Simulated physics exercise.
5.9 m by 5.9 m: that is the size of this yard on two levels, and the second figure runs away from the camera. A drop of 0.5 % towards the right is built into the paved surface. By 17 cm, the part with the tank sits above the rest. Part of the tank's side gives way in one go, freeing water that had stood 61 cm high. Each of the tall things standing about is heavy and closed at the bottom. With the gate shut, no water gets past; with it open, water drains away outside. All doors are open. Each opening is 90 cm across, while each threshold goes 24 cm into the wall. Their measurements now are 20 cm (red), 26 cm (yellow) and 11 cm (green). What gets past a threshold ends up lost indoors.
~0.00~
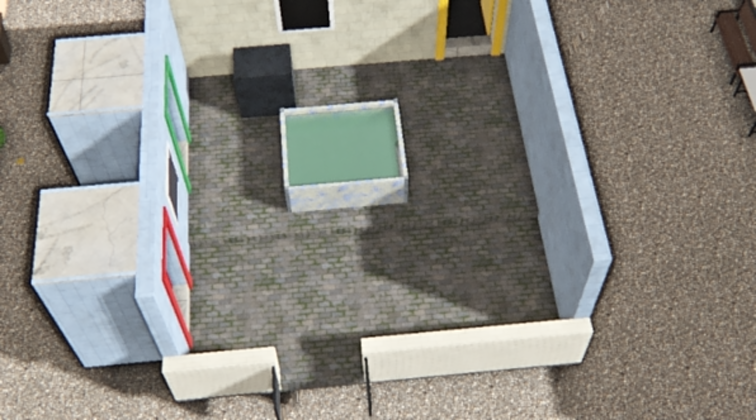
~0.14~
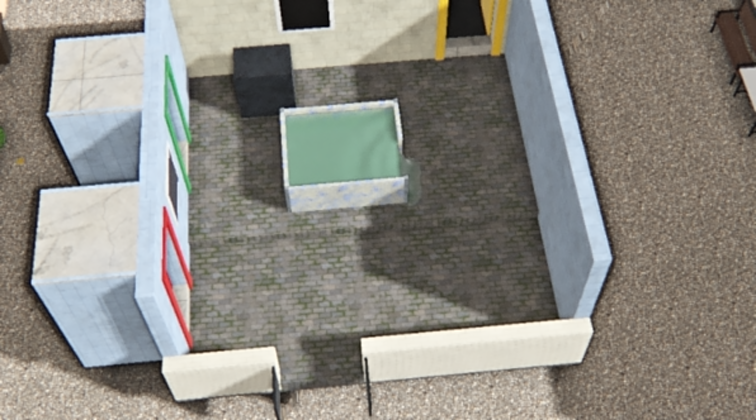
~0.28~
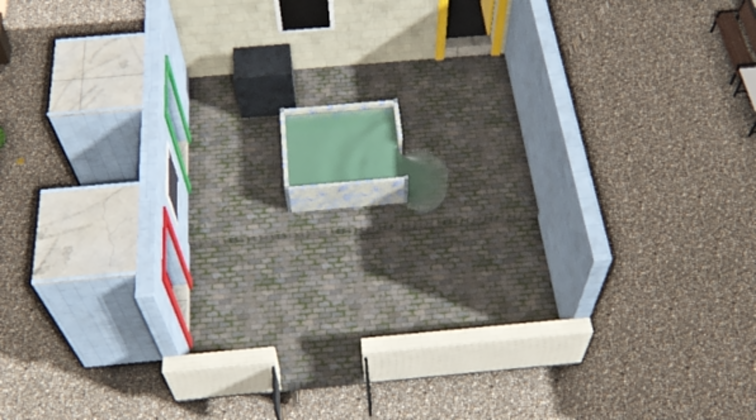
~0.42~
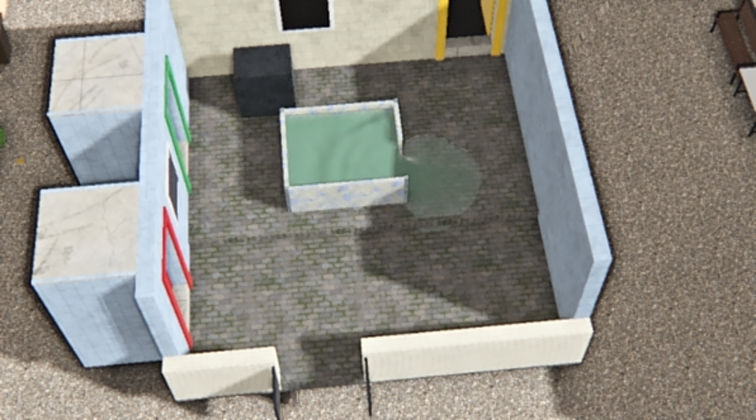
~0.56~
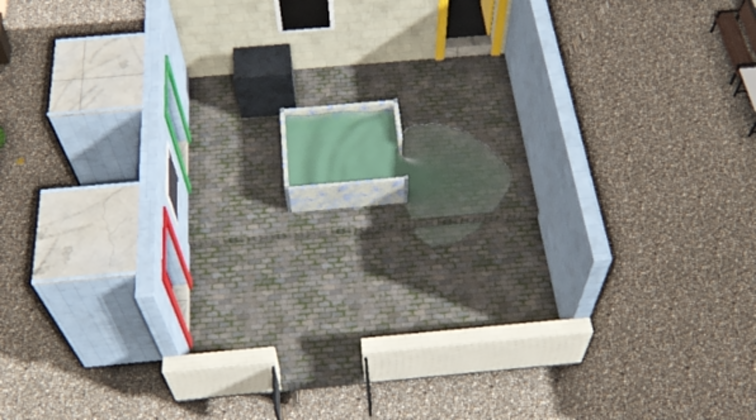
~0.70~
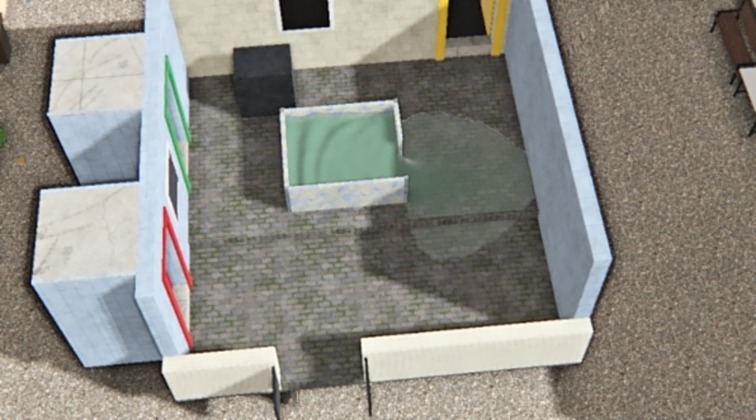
To begin with, greenish water lies still in a pale-walled tank on the paved floor of a walled yard. Then water bursts through the tank's right side and spreads rightward in a widening, see-through sheet, while ripples cross the surface inside and the paving on the left stays dry.
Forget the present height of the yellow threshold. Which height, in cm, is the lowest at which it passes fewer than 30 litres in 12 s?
Close to 12 cm.
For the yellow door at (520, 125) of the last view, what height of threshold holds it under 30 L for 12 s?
It needs about 14.0 cm.
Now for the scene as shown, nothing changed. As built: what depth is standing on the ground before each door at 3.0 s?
Door depths (cm): Red = 0, yellow = 17, green = 0.
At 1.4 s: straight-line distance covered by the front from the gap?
Reach: Approx. 3.0 m.
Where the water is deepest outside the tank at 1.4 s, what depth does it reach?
Max depth: Around 32 cm.
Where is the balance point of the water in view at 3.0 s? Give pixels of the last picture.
The water is centred near (417, 185).
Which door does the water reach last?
The last one is the green door.
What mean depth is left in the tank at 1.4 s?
Around 43 centimetres.
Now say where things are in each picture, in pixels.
In the first frame, still water, 61 cm deep, in the tank at (343, 147); the yellow door at (471, 19) is dry.
In the second frame, the front is at (418, 189), 0.3 m from the gap at (401, 175); 0.2 m2 of floor is wet, 61 cm left at the back.
In the third frame, the gap is at (401, 175), the front 0.7 m out at (444, 178); the back of the tank holds 61 cm.
In the fourth frame, water pours out at (401, 175) and has run 1.3 m, to (477, 184); about 6 cm deep outside, 61 cm at the back.
In the fifth frame, the front is at (507, 179), 1.8 m from the gap at (401, 175); 2.7 m2 of floor is wet, 59 cm left at the back.
In the sixth frame, the gap is at (401, 175), the front 2.2 m out at (534, 191); the back of the tank holds 53 cm; the yellow door at (471, 19), 3.1 m from the gap, is still 1.6 m from the nearest water.
After 1.4 s water covers 20 % of the floor, deepest (32 cm) near (410, 187); it has not reached the yellow door.
After 3.0 s water covers 30 % of the floor, deepest (30 cm) near (555, 333); 17 cm at the yellow door, 0 litres in over its 26 cm threshold.
After 12.0 s water covers 95 % of the floor, deepest (8 cm) near (277, 240); 5 cm at the yellow door, 0 litres in over its 26 cm threshold.
At the yellow door as built, the water arrived by 2.2 s and peaked near 17 cm at 2.6 s.
With a threshold of 10.5 cm, 45 litres would have come in within the 12 s; with 14 cm, 15 litres. So under 30 litres takes about 12 cm.
